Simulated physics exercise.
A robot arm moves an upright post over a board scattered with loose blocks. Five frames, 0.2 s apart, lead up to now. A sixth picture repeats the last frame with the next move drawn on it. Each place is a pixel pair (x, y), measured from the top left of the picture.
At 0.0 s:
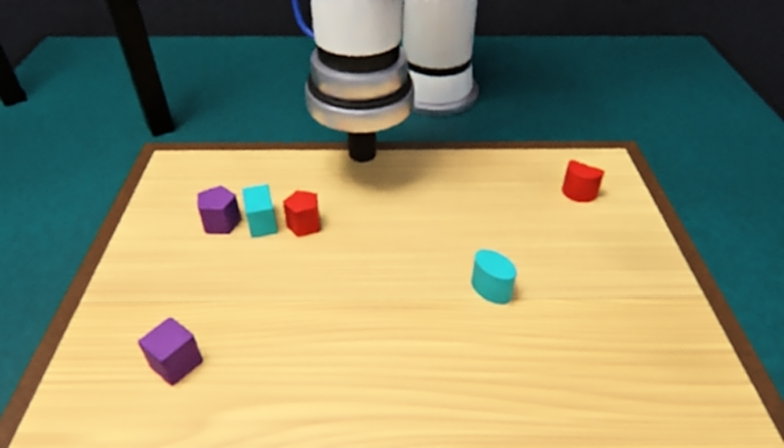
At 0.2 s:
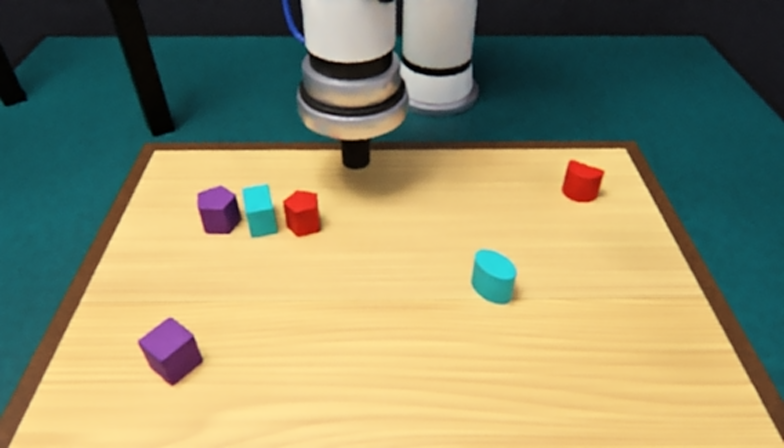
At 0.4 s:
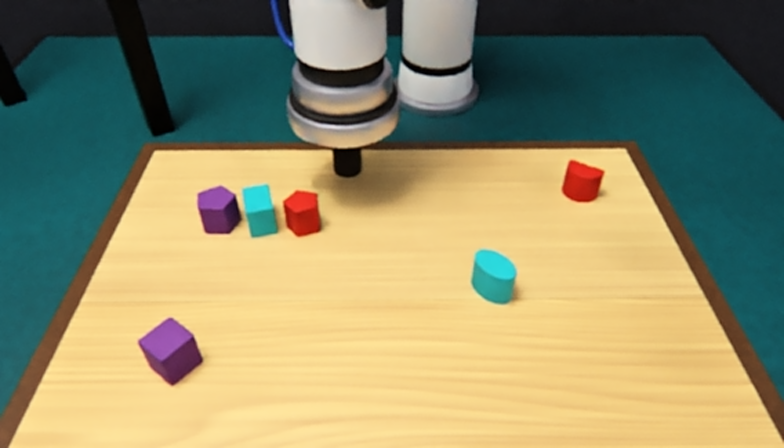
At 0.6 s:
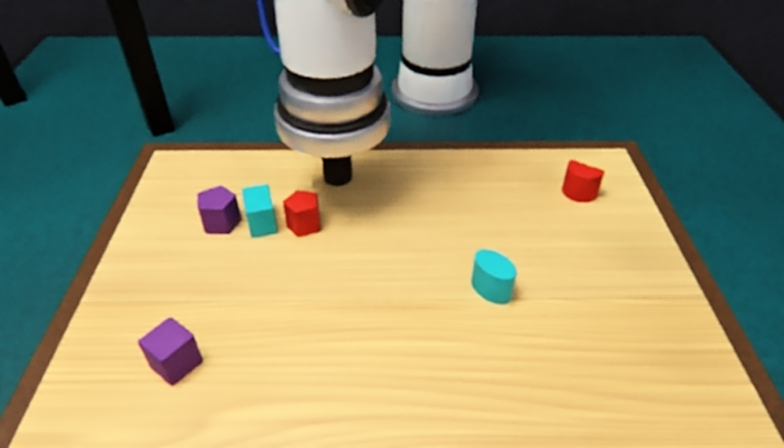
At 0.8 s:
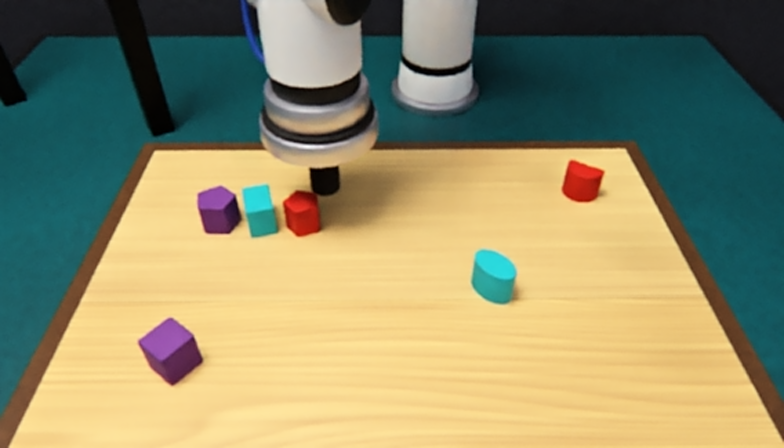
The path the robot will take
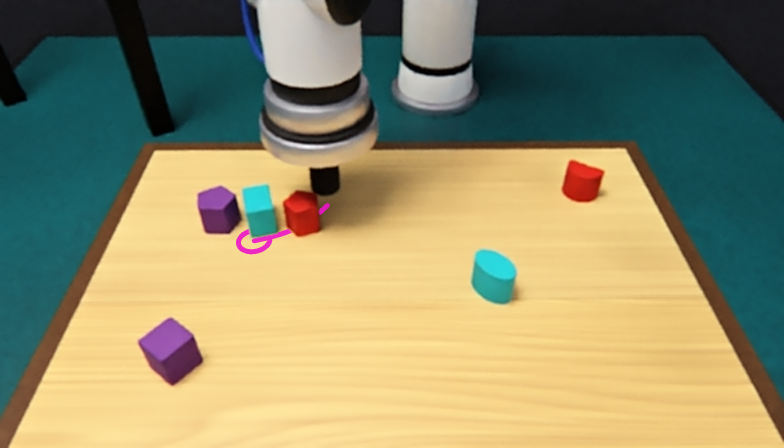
The clip shows a robot arm above a wooden board scattered with purple, turquoise and red blocks; the arm moves its dark post a short way left and toward the viewer, nearing the upper red block, while the blocks stay still.
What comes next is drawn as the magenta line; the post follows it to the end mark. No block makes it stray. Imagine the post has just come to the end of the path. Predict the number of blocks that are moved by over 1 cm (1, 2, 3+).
The result: Three blocks or more.
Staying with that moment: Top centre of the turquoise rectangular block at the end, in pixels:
The answer is (228, 203).
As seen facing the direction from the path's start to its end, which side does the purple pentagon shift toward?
It is displaced to the right.
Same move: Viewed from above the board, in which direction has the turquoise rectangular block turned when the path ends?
It is turned clockwise.
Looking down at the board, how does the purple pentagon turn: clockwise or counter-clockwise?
The purple pentagon rotates clockwise.
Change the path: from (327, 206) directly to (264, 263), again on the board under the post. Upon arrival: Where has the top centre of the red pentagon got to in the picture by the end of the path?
Located at (227, 252).
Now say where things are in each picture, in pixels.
Post tip at (363, 155); block tops, purple pentagon at (215, 197); turquoise rectangular block at (257, 197); red pentagon at (301, 200), in the first frame.
Post at (356, 162); blocks unchanged, in the second frame.
Post at (348, 169); blocks unchanged, in the third frame.
Post at (338, 178); blocks unchanged, in the fourth frame.
Post at (326, 187); purple pentagon at (215, 197); turquoise rectangular block at (257, 197); red pentagon at (301, 200), in the fifth frame.
Path on the board, from (327, 206) via (309, 221) and (284, 233), ending at (254, 241).
On the path given first. Halfway along, post at (294, 209); turquoise rectangular block at (252, 200), turned 30° clockwise; red pentagon at (271, 219), turned 15° clockwise.
At the end, post at (250, 222); purple pentagon at (201, 194), turned 20° clockwise; turquoise rectangular block at (228, 203), turned 55° clockwise; red pentagon at (240, 238), turned 25° anticlockwise.
